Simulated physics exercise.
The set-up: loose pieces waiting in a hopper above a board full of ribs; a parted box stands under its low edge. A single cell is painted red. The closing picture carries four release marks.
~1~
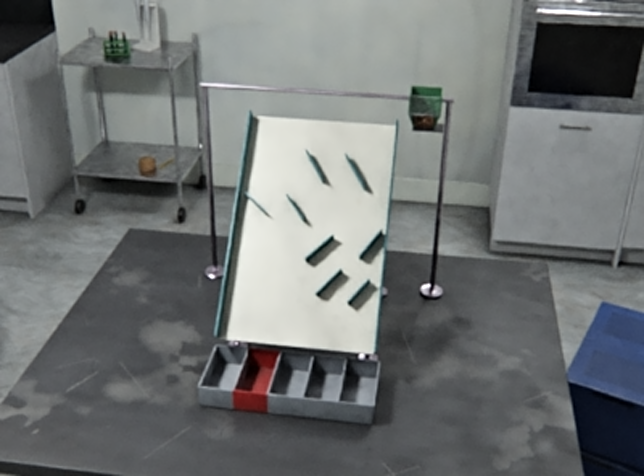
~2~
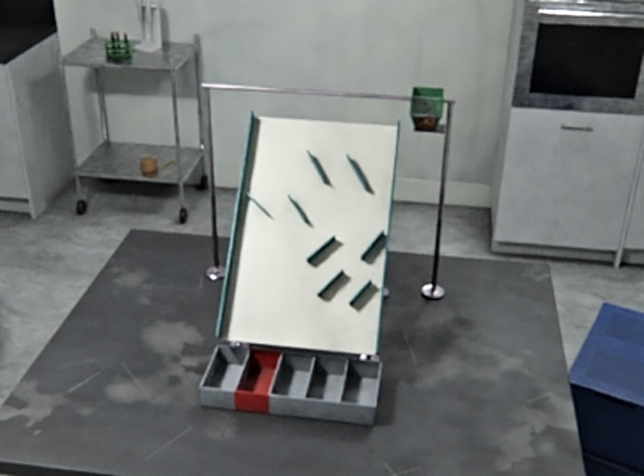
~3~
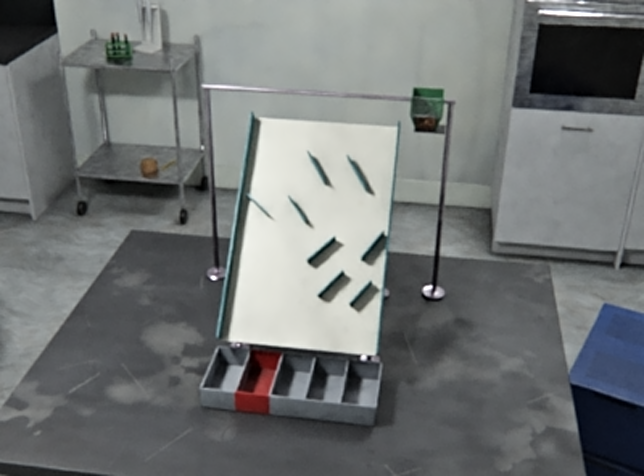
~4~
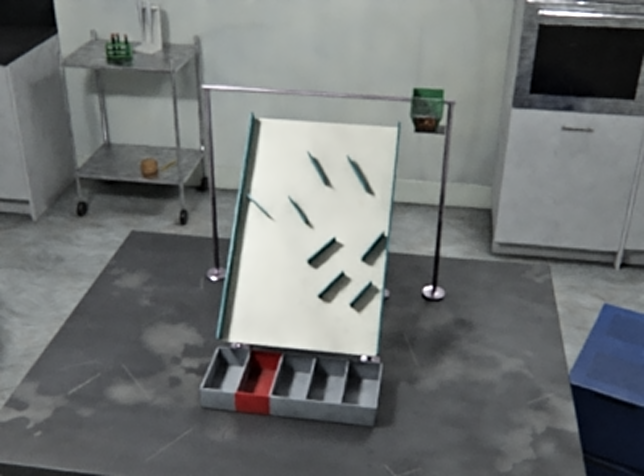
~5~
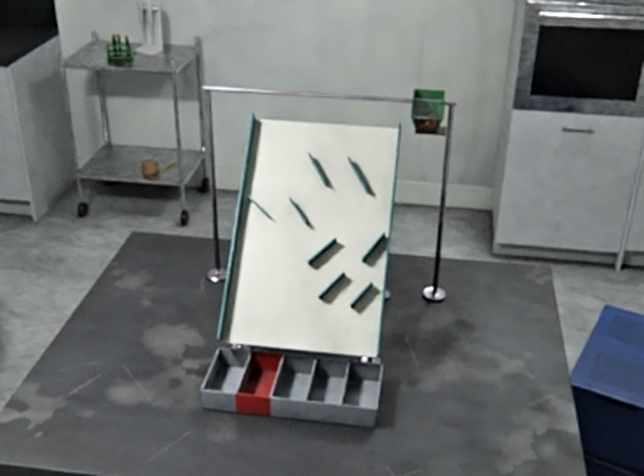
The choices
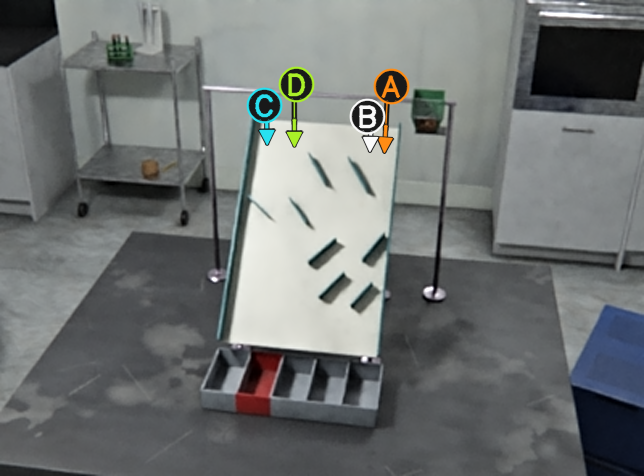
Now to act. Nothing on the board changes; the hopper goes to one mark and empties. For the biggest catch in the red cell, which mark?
Mark D does it best.
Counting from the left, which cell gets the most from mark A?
It is the fourth one.
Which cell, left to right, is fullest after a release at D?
The second from the left.
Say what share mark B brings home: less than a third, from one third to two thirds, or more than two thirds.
Less than a third.
On the marked copy, mark A meets the board at (384, 147); mark B meets the board at (370, 146); mark C meets the board at (267, 139); mark D meets the board at (294, 141).
With A, about a quarter in the red cell, about two thirds in other cells, a small part held on the board, a stray few outside the box.
With B, about a quarter in the red cell, about two thirds in other cells, a small part held on the board, a stray few outside the box.
With C, a small part in the red cell, most in other cells, a small part outside the box.
With D, about two thirds in the red cell, about a quarter in other cells, a small part outside the box.
